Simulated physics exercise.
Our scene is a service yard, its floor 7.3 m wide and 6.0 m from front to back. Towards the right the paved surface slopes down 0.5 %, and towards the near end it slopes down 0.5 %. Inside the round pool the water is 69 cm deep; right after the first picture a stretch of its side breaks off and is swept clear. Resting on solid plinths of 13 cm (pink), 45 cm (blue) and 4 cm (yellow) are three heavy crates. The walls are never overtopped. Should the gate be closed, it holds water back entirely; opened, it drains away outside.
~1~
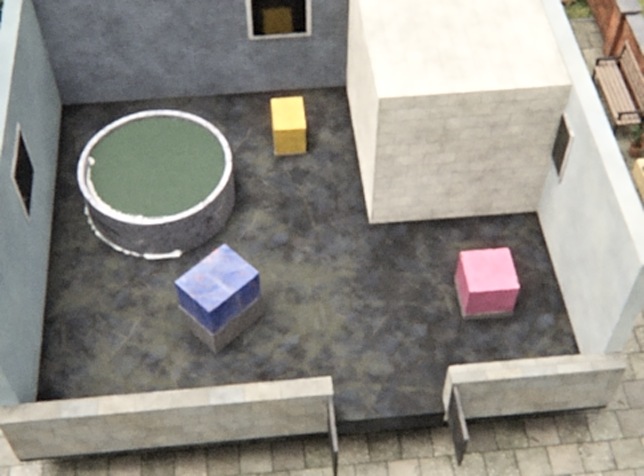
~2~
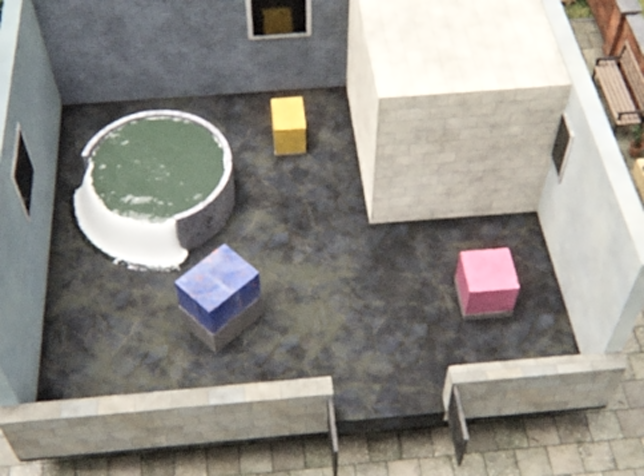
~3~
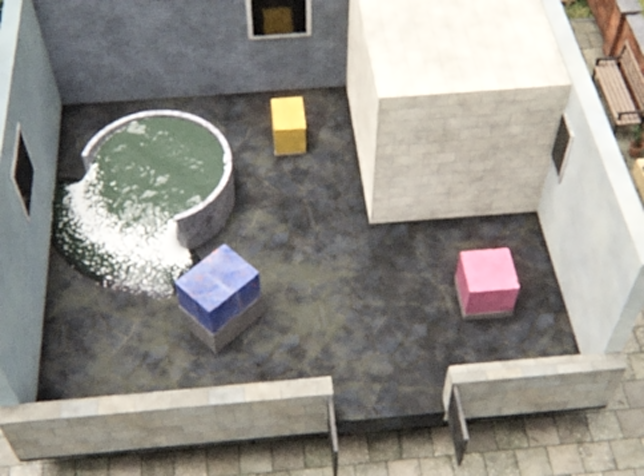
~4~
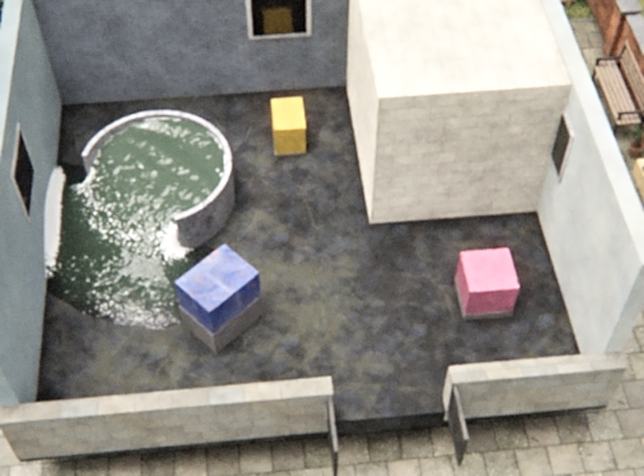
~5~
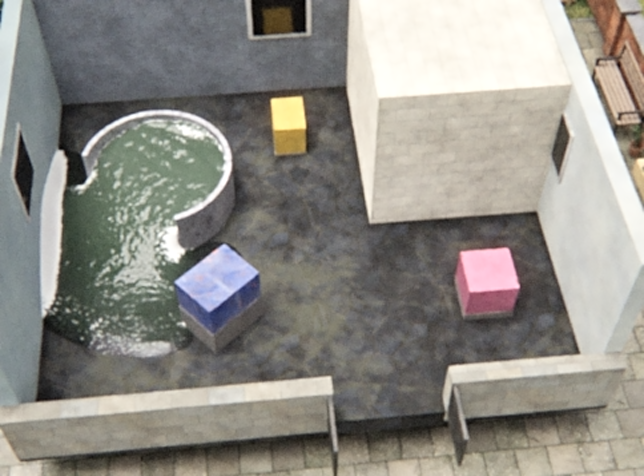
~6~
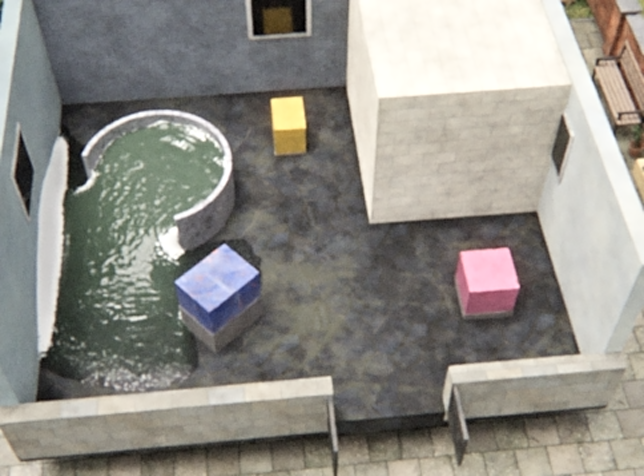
A round pool of green water stands at the back left of a walled, dark-paved yard, seen from above by a still camera. A blue block on a grey plinth sits near it, with a yellow block behind, a pink one at right and a large pale block at the back. The pool's near-left side breaks open, and foaming water pours out, spreads along the left wall and runs towards the front wall.
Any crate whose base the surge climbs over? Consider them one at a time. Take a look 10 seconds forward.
Pink crate climbed over, blue crate not climbed over, yellow crate climbed over.
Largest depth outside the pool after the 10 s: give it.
Max around 13 cm.
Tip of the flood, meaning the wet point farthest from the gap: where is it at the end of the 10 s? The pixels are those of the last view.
(580, 383).
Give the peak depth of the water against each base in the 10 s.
Topping out, pink sees 23, blue sees 27 and yellow sees 9, all in cm.
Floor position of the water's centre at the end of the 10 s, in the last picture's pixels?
Near (283, 258).
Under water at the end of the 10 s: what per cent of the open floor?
Around 100 per cent wet.
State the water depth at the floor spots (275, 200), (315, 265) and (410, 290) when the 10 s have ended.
First spot near 6 cm, second near 7 cm, third near 5 cm.
A moment later water covers 30 % of the floor and is deepest (56 cm) near (35, 431); pink plinth not reached, blue plinth reached, yellow plinth not reached.
Soon after water covers 35 % of the floor and is deepest (49 cm) near (35, 431); pink plinth not reached, blue plinth reached, yellow plinth not reached.
Next water covers 70 % of the floor and is deepest (28 cm) near (201, 357); pink plinth reached, blue plinth reached, yellow plinth reached.
Later on water covers 100 % of the floor and is deepest (19 cm) near (448, 223); pink plinth reached, blue plinth reached, yellow plinth reached.
At the end water covers 100 % of the floor and is deepest (13 cm) near (567, 384); highest at the pink plinth 23 cm, highest at the blue plinth 27 cm, highest at the yellow plinth 9 cm.
